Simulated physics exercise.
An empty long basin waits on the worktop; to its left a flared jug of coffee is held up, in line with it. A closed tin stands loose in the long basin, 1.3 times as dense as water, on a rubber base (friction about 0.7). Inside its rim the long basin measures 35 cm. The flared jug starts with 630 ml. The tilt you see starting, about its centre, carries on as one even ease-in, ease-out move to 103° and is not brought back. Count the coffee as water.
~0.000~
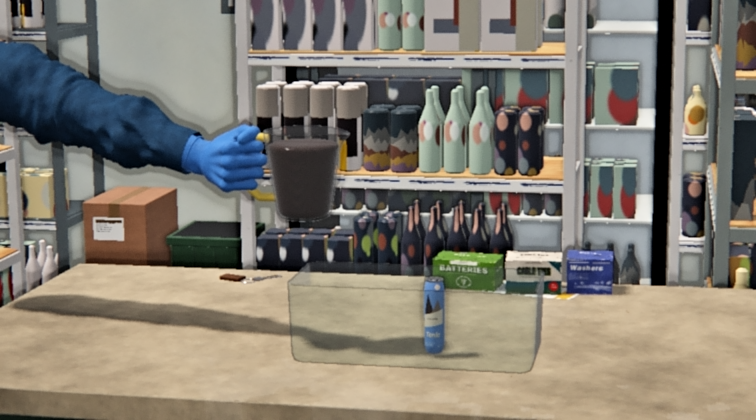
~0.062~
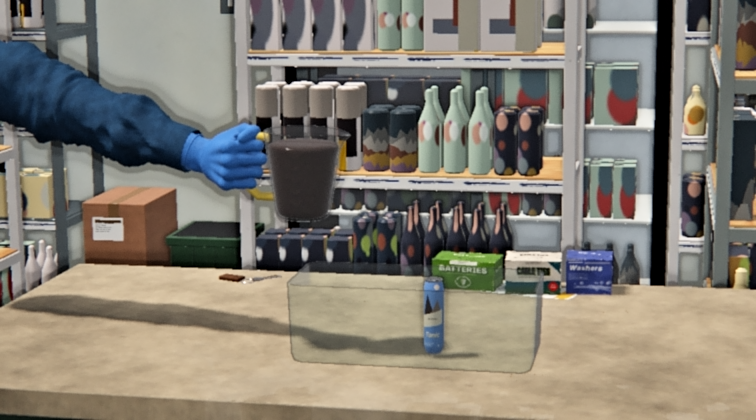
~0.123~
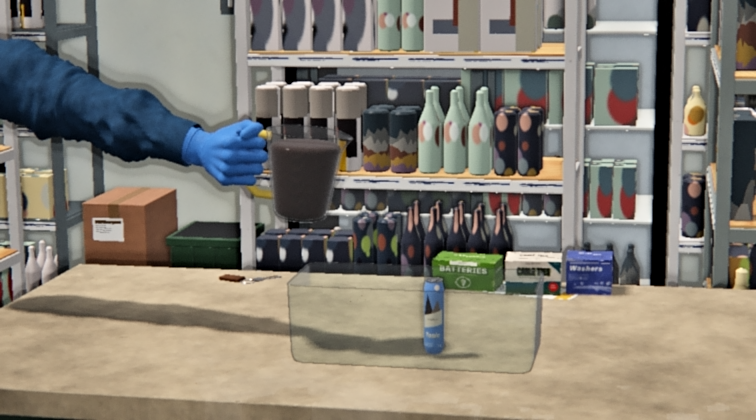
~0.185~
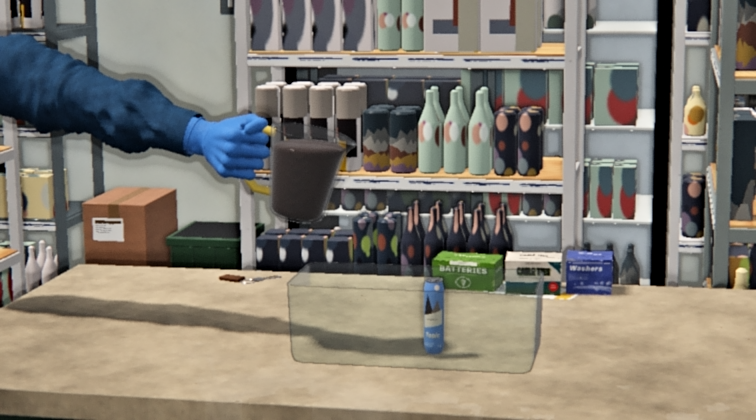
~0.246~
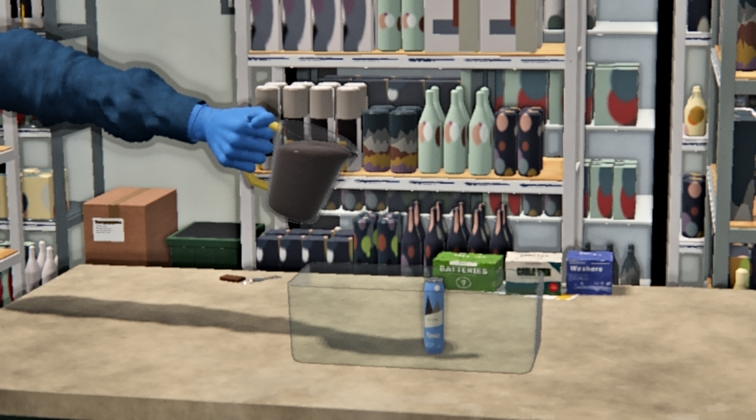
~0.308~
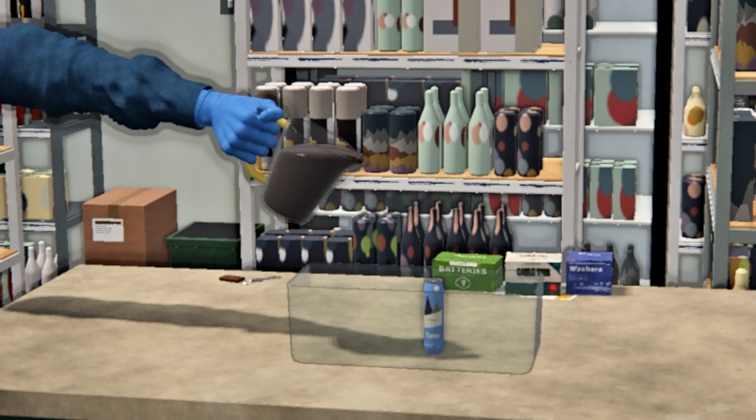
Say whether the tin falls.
The tin remains upright.
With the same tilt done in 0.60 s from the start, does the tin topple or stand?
Then it stays up.
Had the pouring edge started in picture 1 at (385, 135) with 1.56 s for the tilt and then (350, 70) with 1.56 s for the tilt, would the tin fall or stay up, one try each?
First it falls; then it topples.
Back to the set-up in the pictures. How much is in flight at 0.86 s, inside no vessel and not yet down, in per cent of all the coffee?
Near 16 in a hundred.
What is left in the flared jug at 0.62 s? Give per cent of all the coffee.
About 58 per cent.
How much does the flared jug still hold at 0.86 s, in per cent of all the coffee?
About 12 per cent.
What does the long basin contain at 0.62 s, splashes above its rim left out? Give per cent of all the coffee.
Some 18 per cent.
Then, 0.62 s in, the tilt is 85° and 58 per cent is still to pour; the tin stands where it began.
Then, 0.86 s in, the tilt is 103° and 12 per cent is still to pour; the tin stands where it began.
Then, 1.10 s in, the tilt is 103° and 1 per cent is still to pour; the tin stands where it began.
Then, 1.36 s in, the tilt is 103° and 0 per cent is still to pour; the tin stands where it began.
Finally, the tin stands where it began.
